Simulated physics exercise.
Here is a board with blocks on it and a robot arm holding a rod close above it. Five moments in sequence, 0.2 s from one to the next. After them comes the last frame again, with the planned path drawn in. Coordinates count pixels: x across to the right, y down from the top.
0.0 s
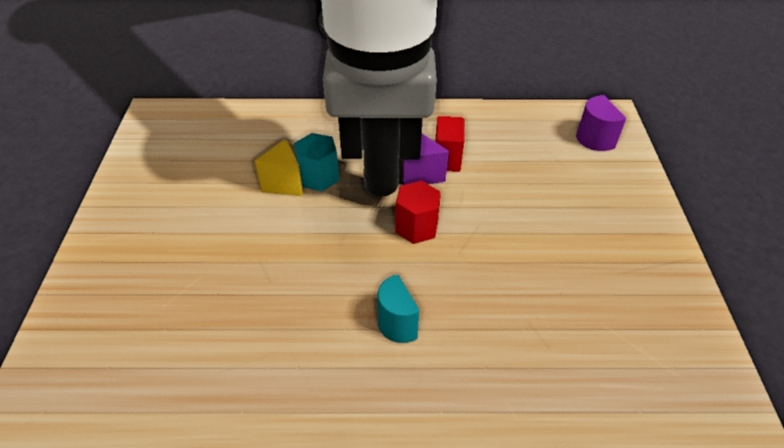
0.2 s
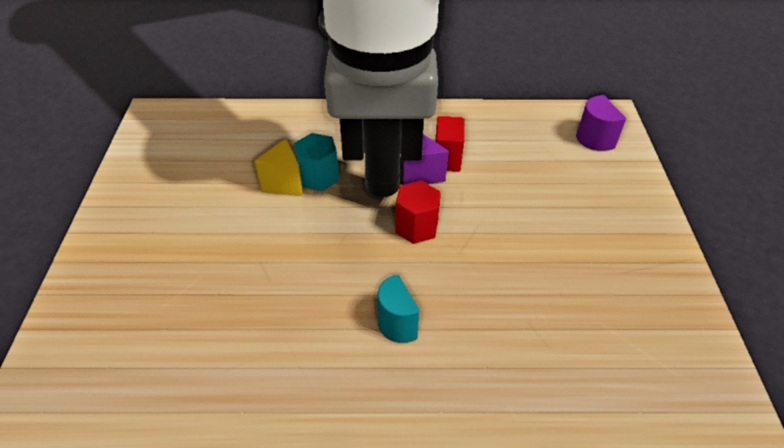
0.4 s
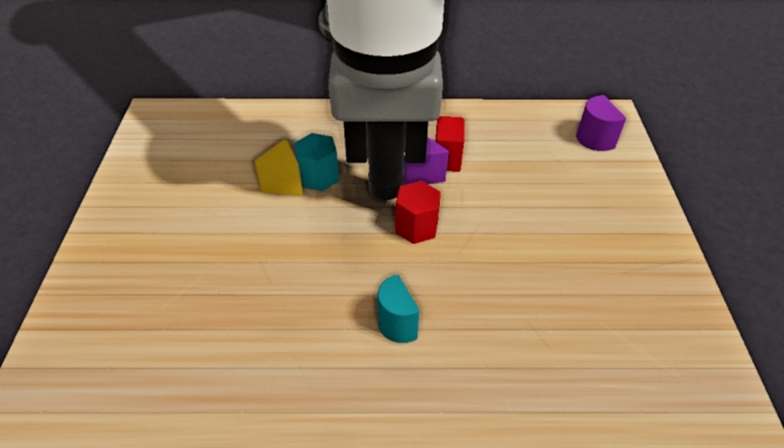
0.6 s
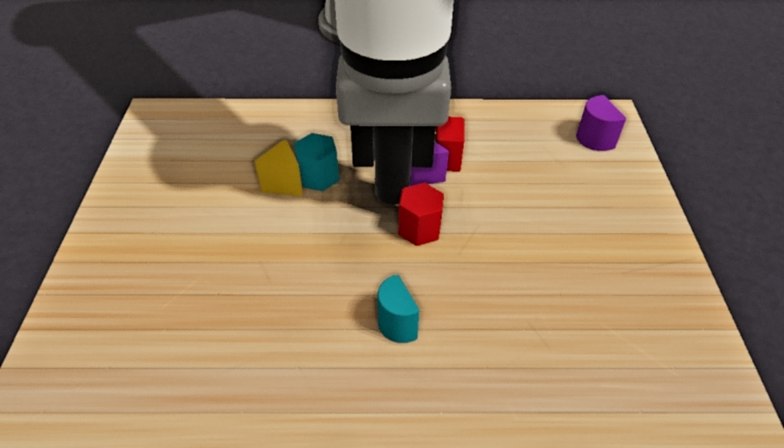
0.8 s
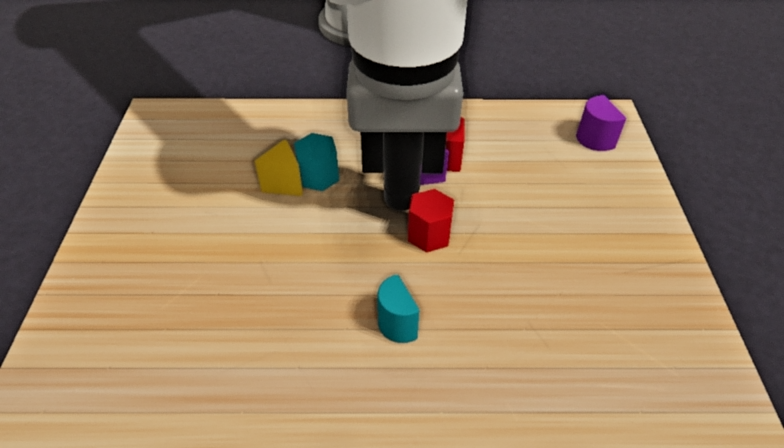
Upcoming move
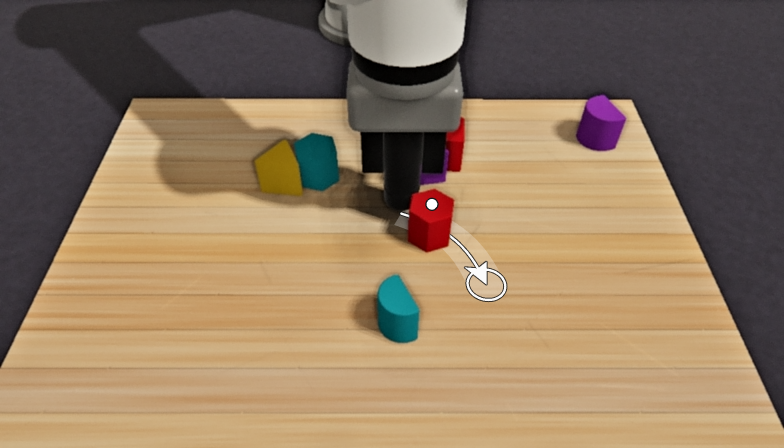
On a wooden board scattered with coloured blocks, a robot arm holding a dark rod shifts slightly right and toward the viewer, and the rod nudges the red six-sided block a short way in the same direction.
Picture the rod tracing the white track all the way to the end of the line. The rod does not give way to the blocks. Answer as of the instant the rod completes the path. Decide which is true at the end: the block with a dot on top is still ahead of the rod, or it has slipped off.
Most likely the block with a dot on top stays ahead.
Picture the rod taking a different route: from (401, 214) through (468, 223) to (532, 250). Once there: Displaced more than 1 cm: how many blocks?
Blocks displaced: 1.
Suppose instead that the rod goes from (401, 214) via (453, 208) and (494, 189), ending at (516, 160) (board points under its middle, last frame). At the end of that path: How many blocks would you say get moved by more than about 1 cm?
Once the path ends, one block will have shifted.
Drawn move, from (401, 214) through (437, 228) and (467, 252) to (486, 284); the dot is on the red six-sided block.
The first path, step by step. One third of the way, rod at (439, 214); red six-sided block at (464, 225), turned 25° clockwise.
Two thirds of the way, rod at (470, 239); red six-sided block at (487, 255), turned 50° clockwise.
At the end, rod at (489, 271); purple triangular piece still; red six-sided block at (499, 290), turned 75° clockwise.
